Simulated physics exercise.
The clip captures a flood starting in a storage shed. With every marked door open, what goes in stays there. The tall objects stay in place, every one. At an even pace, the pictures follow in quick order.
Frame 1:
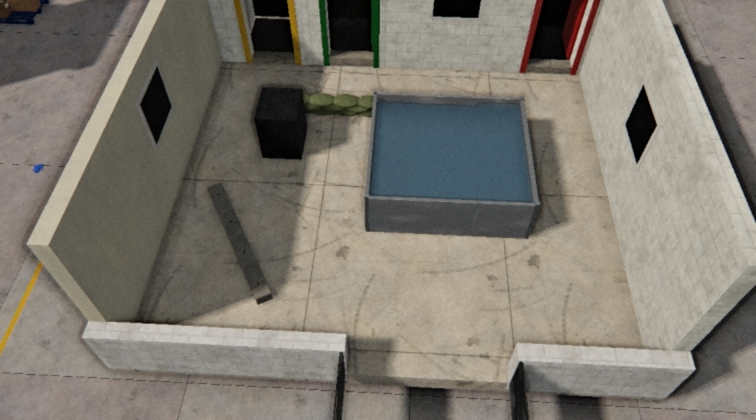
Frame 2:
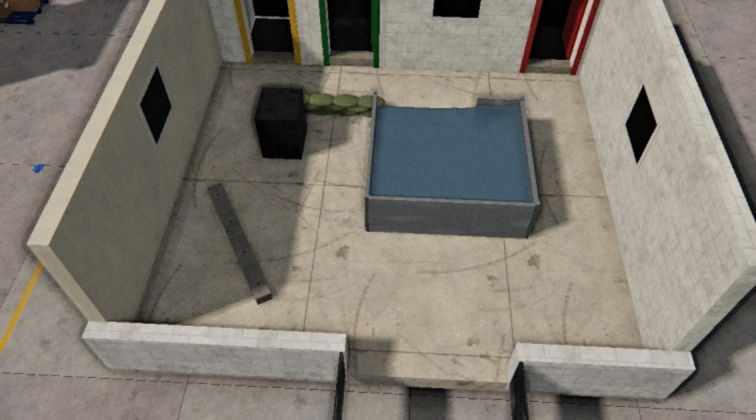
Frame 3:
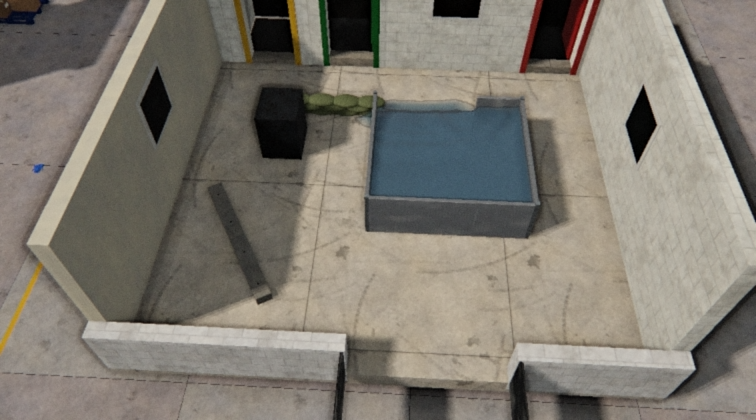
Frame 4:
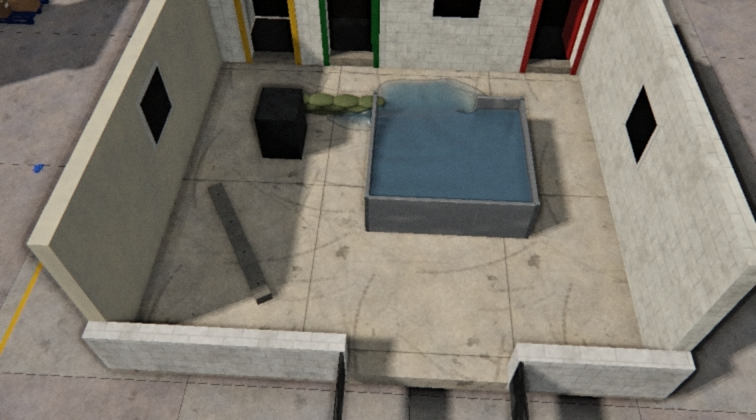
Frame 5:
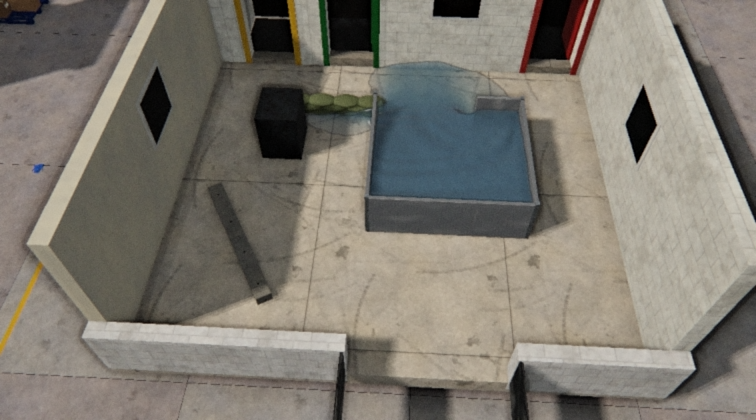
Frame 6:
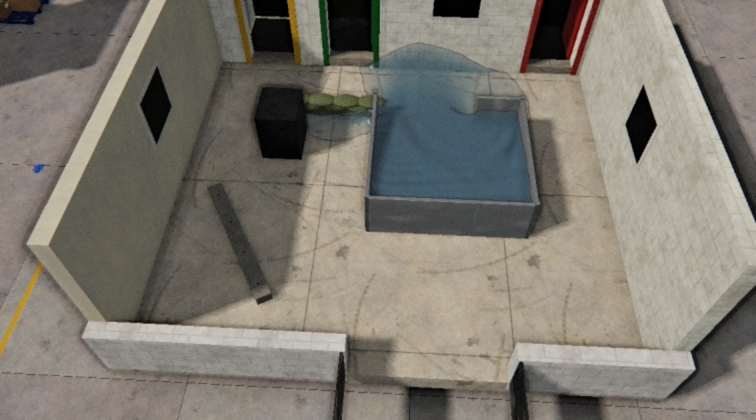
At the start, a grey open tank of blue water stands whole and still on the floor of a walled enclosure, near a black block. A gap opens in its far side, and water pours out through it, spreading steadily across the floor toward the back wall with the doorways.
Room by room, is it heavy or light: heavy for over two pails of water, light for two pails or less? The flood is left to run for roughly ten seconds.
Green door - heavy; red door - heavy; yellow door - heavy.
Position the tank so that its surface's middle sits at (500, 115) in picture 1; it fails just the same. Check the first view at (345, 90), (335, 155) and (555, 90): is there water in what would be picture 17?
Soaked, spared, soaked.
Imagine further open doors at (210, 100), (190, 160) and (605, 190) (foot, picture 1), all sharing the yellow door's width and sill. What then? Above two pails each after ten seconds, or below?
Door by door, it goes clears the line, misses the line, misses the line.
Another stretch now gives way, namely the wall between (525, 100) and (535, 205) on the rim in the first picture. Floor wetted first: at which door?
It's the red-painted one that is reached before the others.
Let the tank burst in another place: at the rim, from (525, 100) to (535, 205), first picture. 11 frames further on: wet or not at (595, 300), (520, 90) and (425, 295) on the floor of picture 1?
Taken one by one: Sodden, then sodden, then unaffected.
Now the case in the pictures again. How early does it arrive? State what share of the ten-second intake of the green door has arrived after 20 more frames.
The figure is near 95 per cent.
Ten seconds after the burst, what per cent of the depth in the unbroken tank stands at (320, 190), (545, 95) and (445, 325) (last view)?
Depths of roughly 8, 14 and 10 per cent.
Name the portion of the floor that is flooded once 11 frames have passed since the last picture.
Estimate: Near 35 %.
A moment on, water covers 20 % of the floor; the green door wet at the sill, nothing in, the red door wet at the sill, nothing in, the yellow door wet at the sill, nothing in.
Next, water covers 35 % of the floor; the green door over two buckets in, the red door wet at the sill, nothing in, the yellow door wet at the sill, nothing in.
Then, water covers 60 % of the floor; the green door over two buckets in, the red door over two buckets in, the yellow door wet at the sill, nothing in.
Later, water covers 90 % of the floor; the green door over two buckets in, the red door over two buckets in, the yellow door far over two buckets in.
In the end, water covers 95 % of the floor; the green door over two buckets in, the red door far over two buckets in, the yellow door far over two buckets in.
